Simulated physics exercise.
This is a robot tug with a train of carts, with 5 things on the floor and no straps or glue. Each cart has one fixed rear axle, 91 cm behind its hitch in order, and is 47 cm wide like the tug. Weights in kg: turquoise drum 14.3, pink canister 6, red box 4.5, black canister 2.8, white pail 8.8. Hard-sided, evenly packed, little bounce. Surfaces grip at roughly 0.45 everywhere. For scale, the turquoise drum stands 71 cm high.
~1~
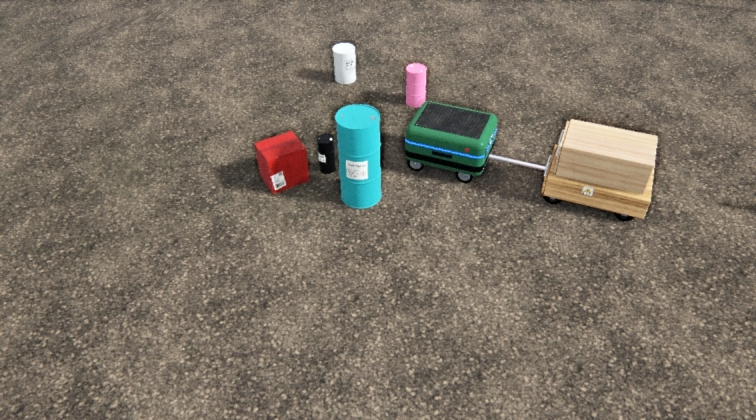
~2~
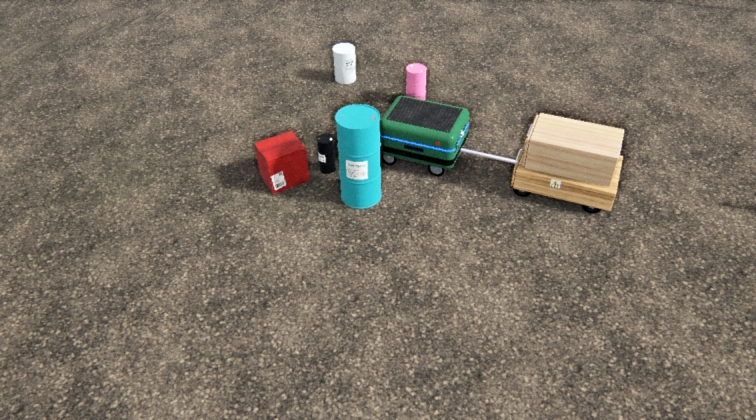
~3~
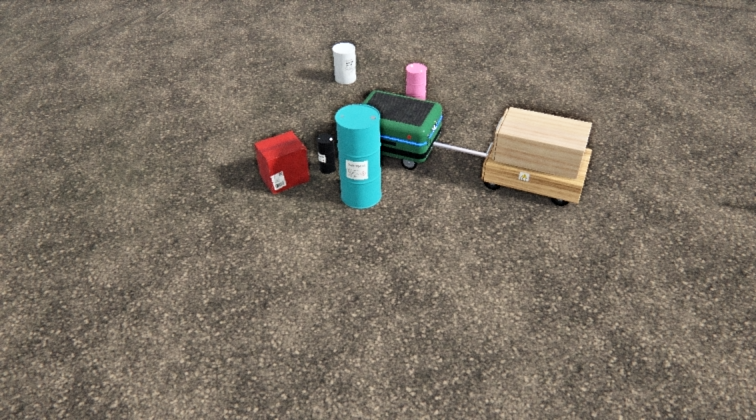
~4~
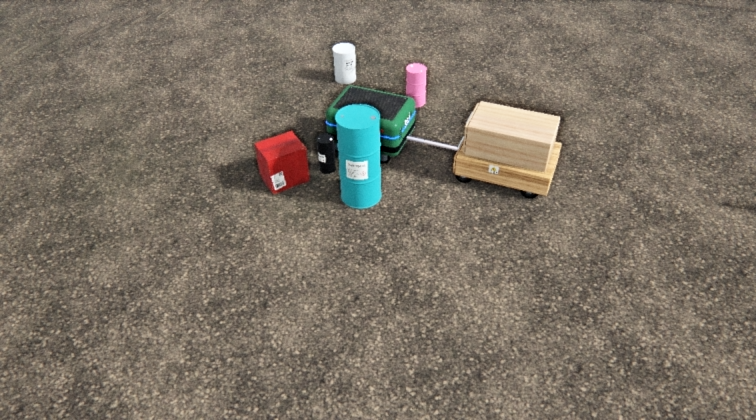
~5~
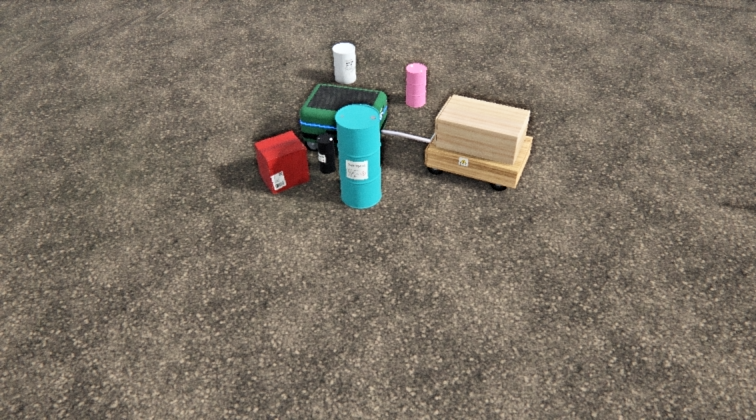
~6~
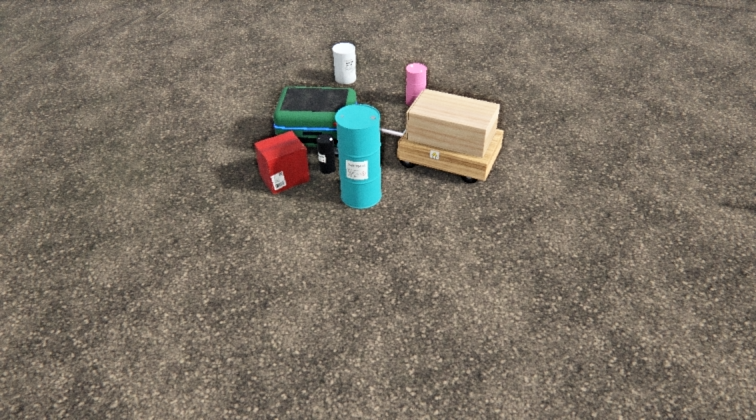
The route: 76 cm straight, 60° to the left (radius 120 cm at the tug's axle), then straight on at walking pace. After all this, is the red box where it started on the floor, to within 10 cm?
The red box gets shifted.
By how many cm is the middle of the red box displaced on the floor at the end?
About 38 cm.
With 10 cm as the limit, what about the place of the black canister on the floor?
The black canister leaves its spot.
Then, 1.10 s later than the last frame, tug has run 177 cm.
Then, 2.10 s later than the last frame, tug has run 234 cm; red box 19 cm from its spot near (264, 174); black canister 14 cm from its spot.
Then, 3.50 s later than the last frame, tug has run 314 cm; red box 37 cm from its spot near (252, 189); black canister 17 cm from its spot.
When it is over, not toppled but over 10 cm from the start, red box and black canister; the other 3 within 10 cm of the start. End places, in pixels of the last picture, red box near (251, 189).
